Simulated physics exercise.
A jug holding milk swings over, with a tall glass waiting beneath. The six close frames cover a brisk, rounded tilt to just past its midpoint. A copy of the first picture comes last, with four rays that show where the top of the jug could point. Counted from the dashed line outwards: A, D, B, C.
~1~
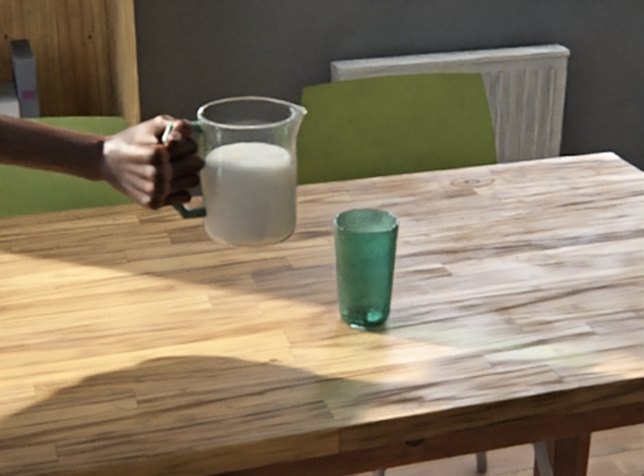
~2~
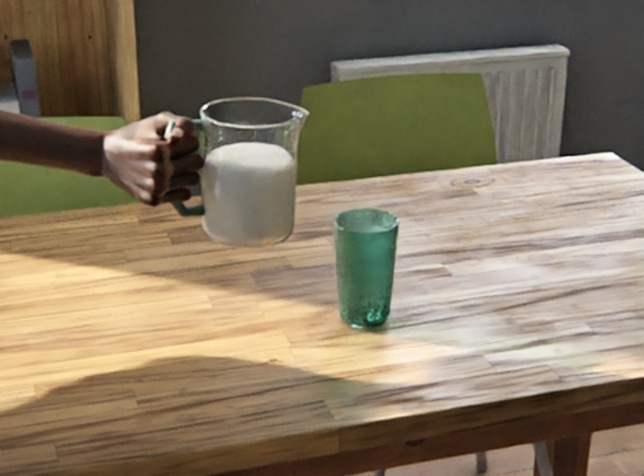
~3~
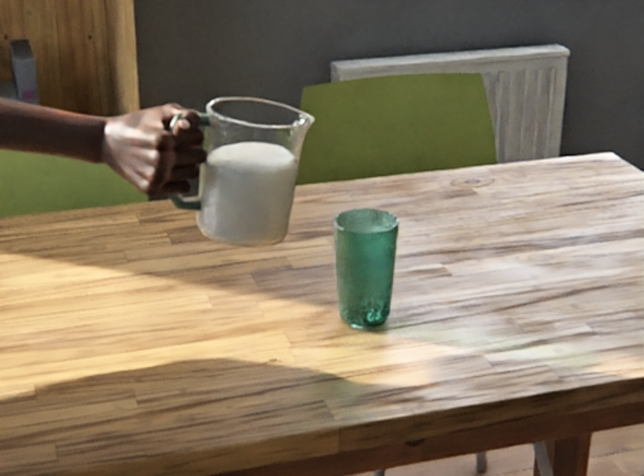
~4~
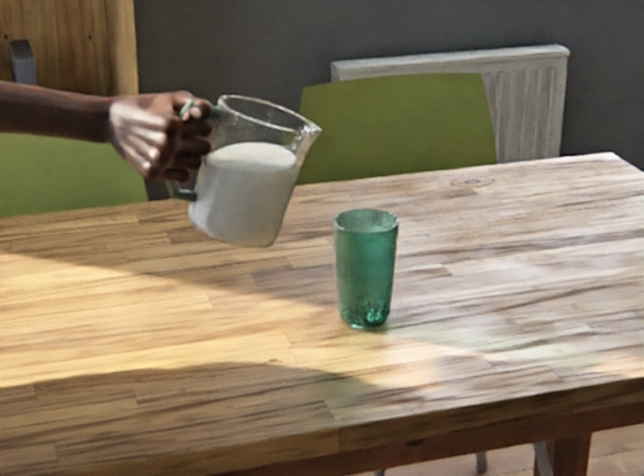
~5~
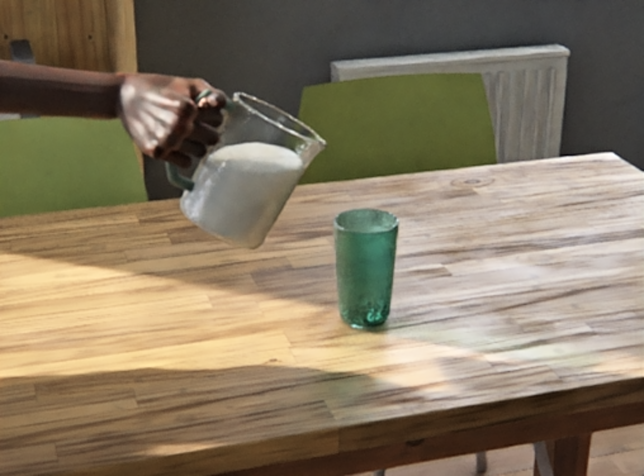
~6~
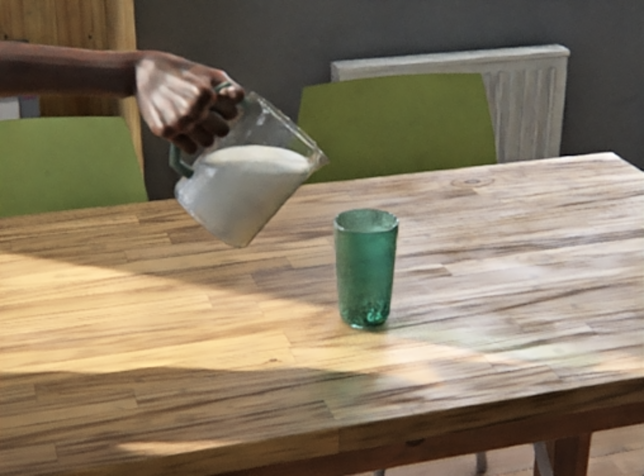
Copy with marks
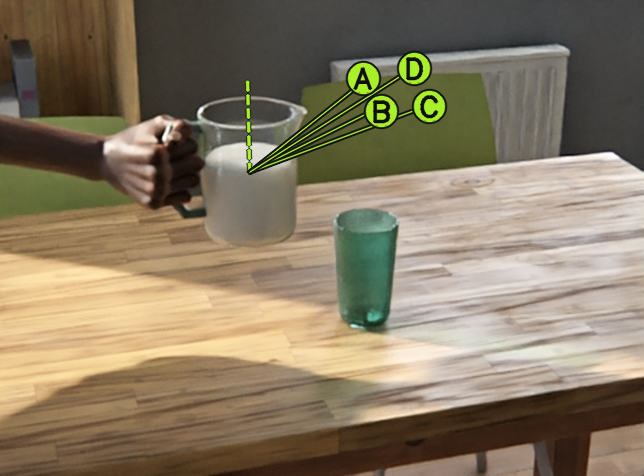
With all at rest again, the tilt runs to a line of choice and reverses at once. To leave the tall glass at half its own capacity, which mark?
Line B.
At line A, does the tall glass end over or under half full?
Under half.
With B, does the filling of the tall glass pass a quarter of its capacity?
Yes.
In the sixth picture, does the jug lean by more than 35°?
Yes, it does.
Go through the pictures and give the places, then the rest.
Upright, lip at (304, 110); rim of the tall glass round (366, 220); nothing has left yet, in the first frame.
Tipped about 2°, lip at (306, 112); nothing has left yet, in the second frame.
Tipped about 9°, lip at (312, 118); nothing has left yet, in the third frame.
Tipped about 18°, lip at (319, 129); nothing has left yet, in the fourth frame.
Tipped about 30°, lip at (325, 143); nothing has left yet, in the fifth frame.
Tipped about 43°, lip at (328, 159); nothing has left yet, in the sixth frame.
On the marked copy, A at (351, 91); B at (364, 115); C at (412, 111); D at (399, 76).
For line A, the tall glass ends with about 16 % of what it can hold.
For line B, the tall glass ends with about 48 % of what it can hold.
For line C, the tall glass ends with about 68 % of what it can hold.
For line D, the tall glass ends with about 30 % of what it can hold.
